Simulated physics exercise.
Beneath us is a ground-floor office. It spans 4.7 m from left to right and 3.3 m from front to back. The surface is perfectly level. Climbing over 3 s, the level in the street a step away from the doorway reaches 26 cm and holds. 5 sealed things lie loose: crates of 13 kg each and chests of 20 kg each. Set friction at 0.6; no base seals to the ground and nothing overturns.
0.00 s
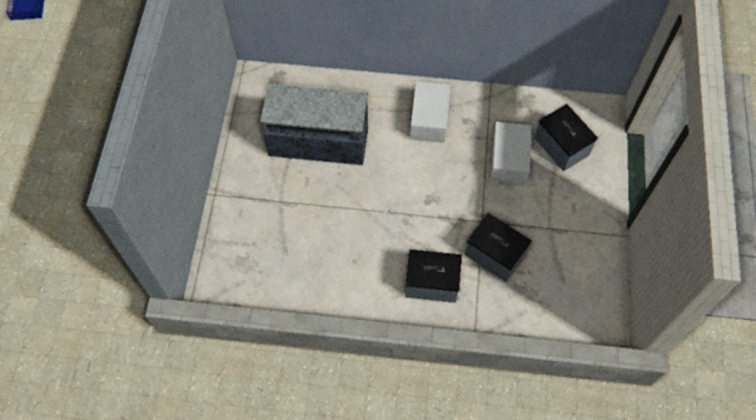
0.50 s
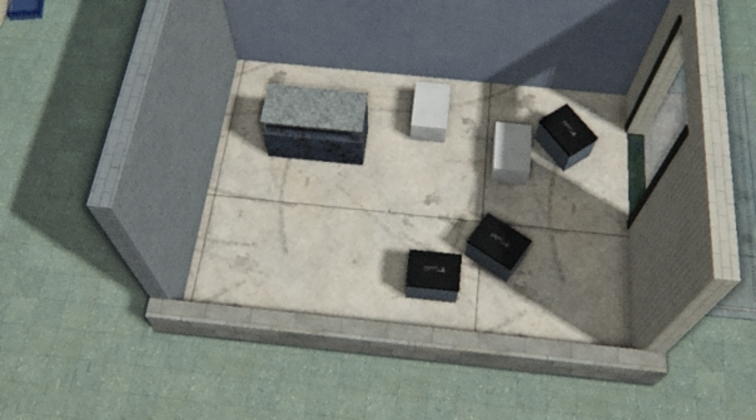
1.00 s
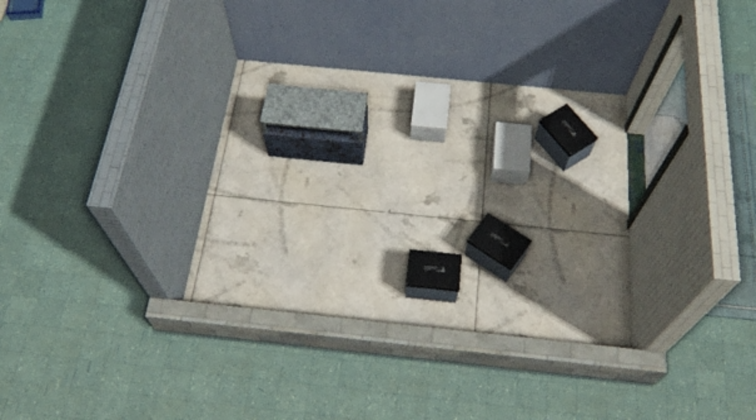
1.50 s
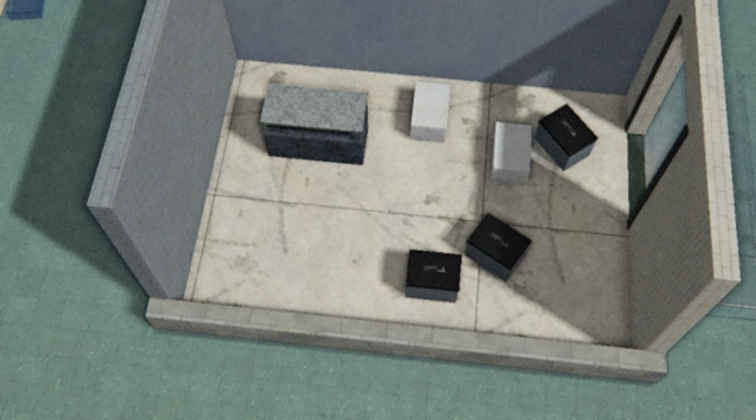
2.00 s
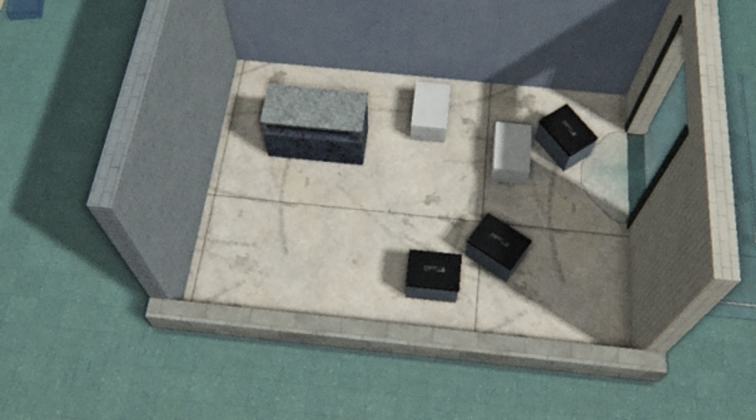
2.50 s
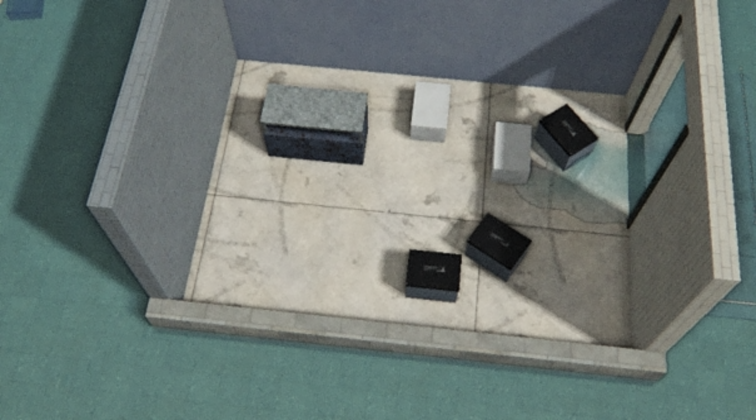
Greenish water spread over the ground outside a roofless room, then crept in through the opening in the right wall and across part of the floor, while the crates and chests inside stayed still.
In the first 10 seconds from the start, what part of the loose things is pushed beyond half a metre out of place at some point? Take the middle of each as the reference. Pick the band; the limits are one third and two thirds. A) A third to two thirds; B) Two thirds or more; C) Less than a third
A third to two thirds.
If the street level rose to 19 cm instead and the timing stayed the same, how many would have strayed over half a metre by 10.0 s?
3.
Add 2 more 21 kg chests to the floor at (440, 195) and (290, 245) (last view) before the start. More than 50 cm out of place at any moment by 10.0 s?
In that order: Beyond the mark, beyond the mark.
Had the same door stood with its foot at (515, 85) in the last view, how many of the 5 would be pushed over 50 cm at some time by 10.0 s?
Then it comes to 4.
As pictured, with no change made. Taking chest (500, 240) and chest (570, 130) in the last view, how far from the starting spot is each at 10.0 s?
They sit 20 cm and 300 cm away, in the order given.
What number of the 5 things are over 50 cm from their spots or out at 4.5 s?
Tally at that time: 2.
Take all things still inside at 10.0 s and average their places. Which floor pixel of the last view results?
Roughly at (335, 202).
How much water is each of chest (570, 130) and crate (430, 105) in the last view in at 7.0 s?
First about 12 cm, second about 10 cm.
After 3.5 s 0 of 5 are over 50 cm from their spots; 0 afloat.
After 4.5 s 2 of 5 are over 50 cm from their spots; 1 afloat.
After 7.0 s 3 of 5 are over 50 cm from their spots; 3 afloat.
After 10.0 s 3 of 5 are over 50 cm from their spots, and 3 have been at some point; 3 afloat.
